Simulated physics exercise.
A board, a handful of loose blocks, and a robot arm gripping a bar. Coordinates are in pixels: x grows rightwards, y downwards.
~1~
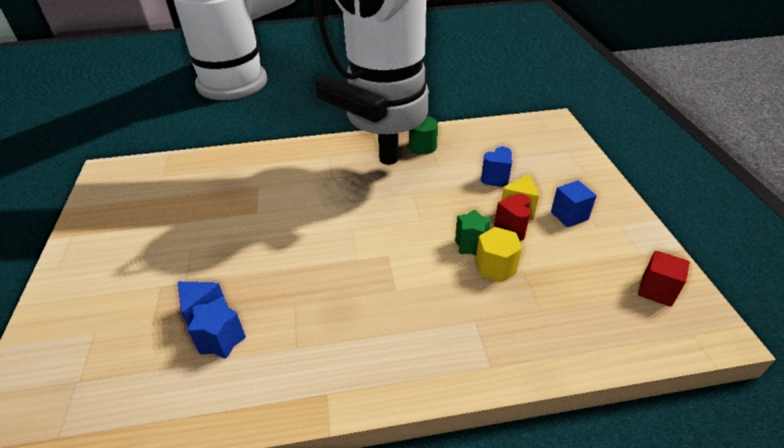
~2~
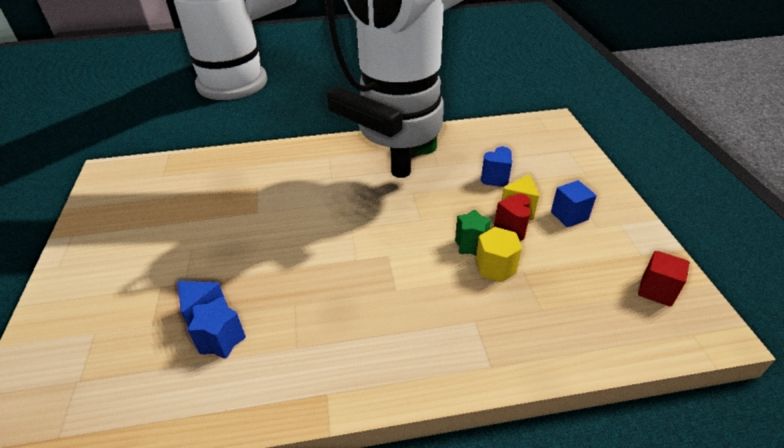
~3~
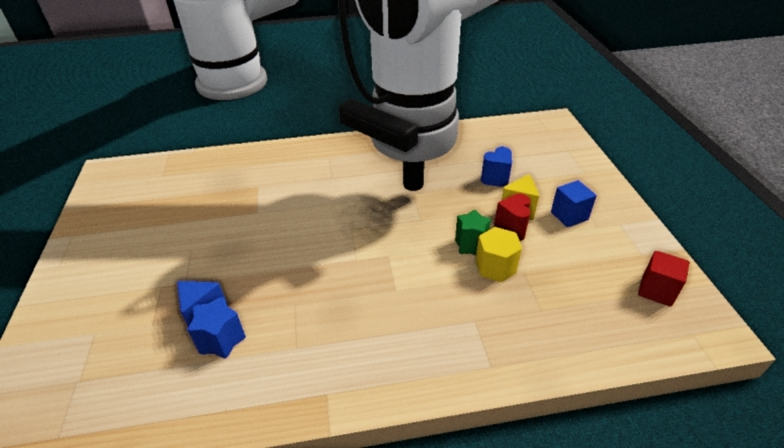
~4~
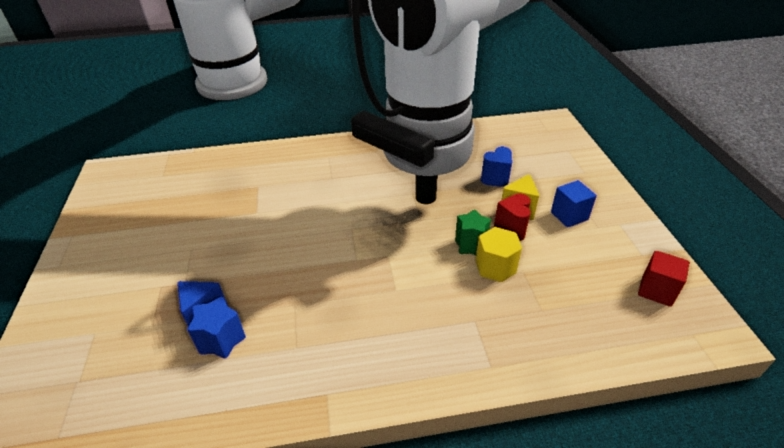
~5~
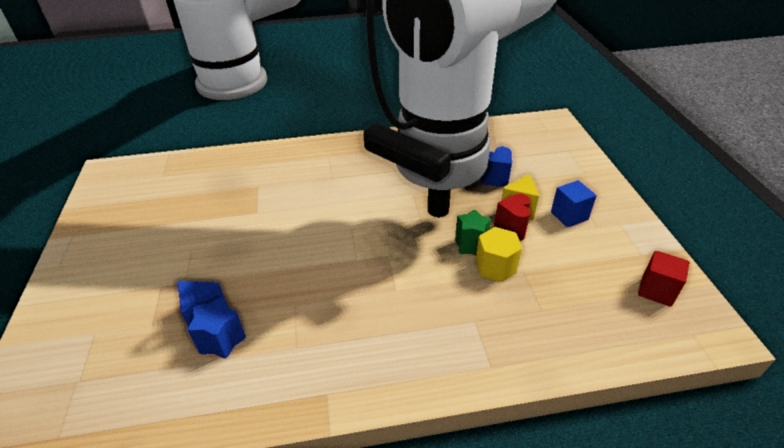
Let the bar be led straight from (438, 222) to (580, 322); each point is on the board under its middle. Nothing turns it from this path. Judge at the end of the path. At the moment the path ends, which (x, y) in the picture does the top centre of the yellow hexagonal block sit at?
Final place: (616, 324).
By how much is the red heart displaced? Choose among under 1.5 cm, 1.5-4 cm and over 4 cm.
It travels less than 1.5 cm.
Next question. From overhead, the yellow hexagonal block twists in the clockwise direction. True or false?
Verdict: True.
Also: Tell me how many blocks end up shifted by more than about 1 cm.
It should be two, as far as I can tell.
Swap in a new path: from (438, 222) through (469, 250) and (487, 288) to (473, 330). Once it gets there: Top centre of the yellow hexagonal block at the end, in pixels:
Pixel (544, 262).
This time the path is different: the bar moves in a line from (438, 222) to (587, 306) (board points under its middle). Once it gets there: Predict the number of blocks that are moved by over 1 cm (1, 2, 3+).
It will shift two blocks.
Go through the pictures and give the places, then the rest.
Bar tip (389, 160); block tops, green star (474, 220); yellow hexagonal block (500, 241); red heart (517, 204), in the first frame.
Bar (401, 173); blocks unchanged, in the second frame.
Bar (413, 185); blocks unchanged, in the third frame.
Bar (426, 198); blocks unchanged, in the fourth frame.
Bar (438, 211); green star (474, 220); yellow hexagonal block (500, 241); red heart (517, 204), in the fifth frame.
What follows on the original path. One third of the way, bar (480, 240); green star (502, 240), turned 15° anticlockwise; yellow hexagonal block (531, 262).
Two thirds of the way, bar (530, 274); green star (561, 266), turned 45° anticlockwise; yellow hexagonal block (580, 297), turned 80° clockwise.
At the end, bar (584, 311); green star (597, 276), turned 115° anticlockwise; yellow hexagonal block (616, 324), turned 125° clockwise; red heart in place.
